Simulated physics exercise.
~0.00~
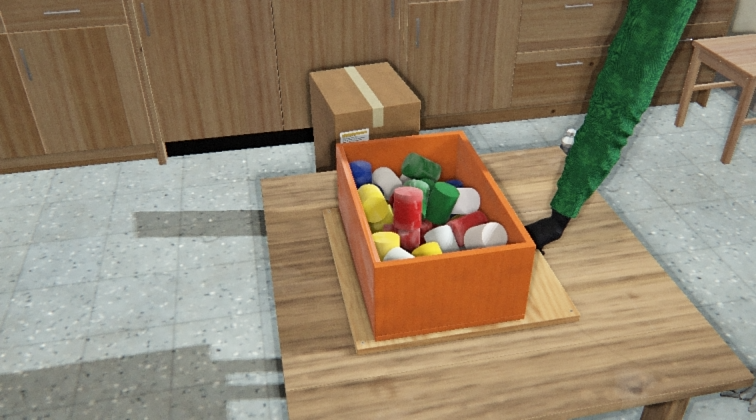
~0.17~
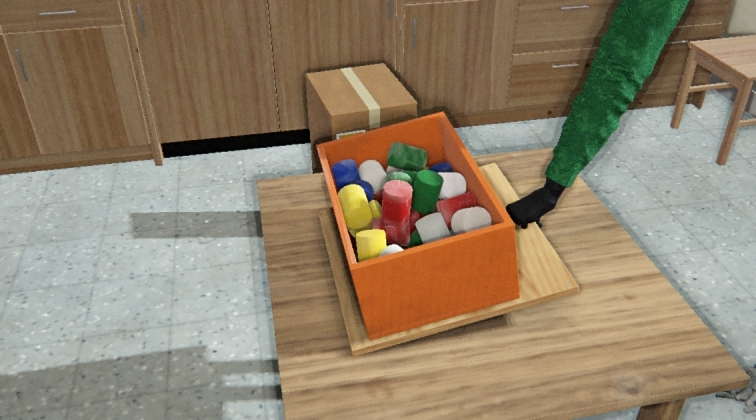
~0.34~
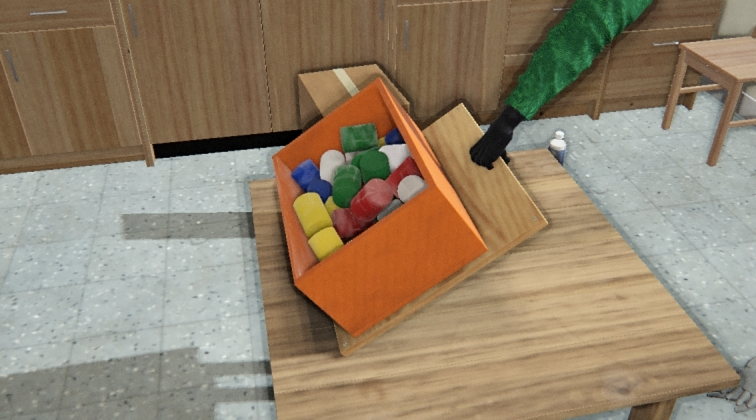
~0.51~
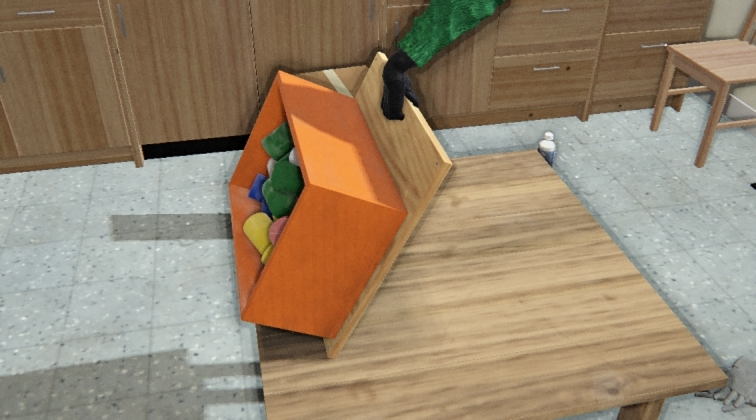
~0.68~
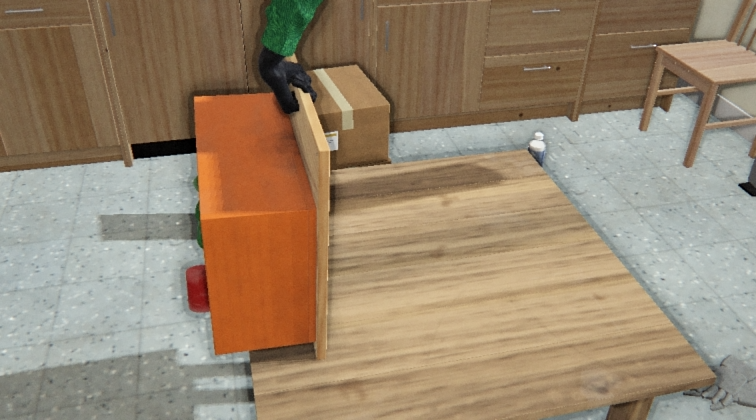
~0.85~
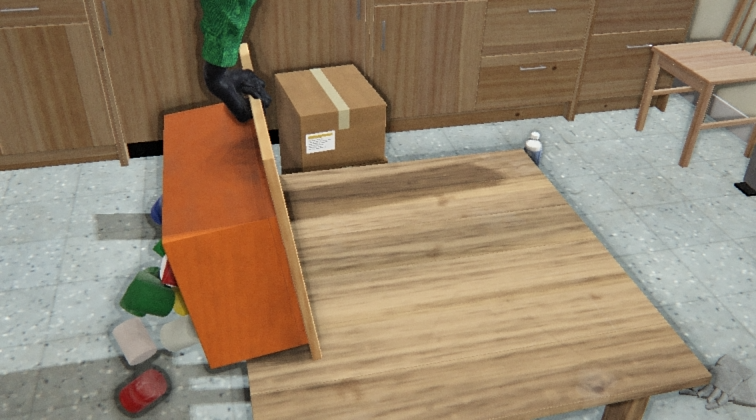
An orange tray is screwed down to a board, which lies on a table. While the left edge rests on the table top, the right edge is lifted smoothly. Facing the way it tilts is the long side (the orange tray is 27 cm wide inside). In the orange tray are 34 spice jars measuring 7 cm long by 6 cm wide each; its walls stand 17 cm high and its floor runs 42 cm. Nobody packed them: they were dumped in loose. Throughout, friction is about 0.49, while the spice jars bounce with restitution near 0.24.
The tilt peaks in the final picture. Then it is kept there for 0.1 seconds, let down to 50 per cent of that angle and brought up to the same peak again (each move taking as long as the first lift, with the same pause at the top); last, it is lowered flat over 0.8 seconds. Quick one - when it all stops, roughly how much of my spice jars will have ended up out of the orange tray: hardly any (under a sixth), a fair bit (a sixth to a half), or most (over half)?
Most, over half.
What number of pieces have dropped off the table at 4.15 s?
I'd put the number around 25.
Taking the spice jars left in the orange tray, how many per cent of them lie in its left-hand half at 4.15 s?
Around 90 per cent.
After 1.38 s, tilt 73°; 21 of 34 out of the orange tray.
After 2.04 s, tilt 59°; 23 of 34 out of the orange tray.
After 2.96 s, tilt 81°; 23 of 34 out of the orange tray.
Final count (at 4.15 s), 23 of 34 out of the orange tray. Asked share, 23 of 34, 68 per cent.
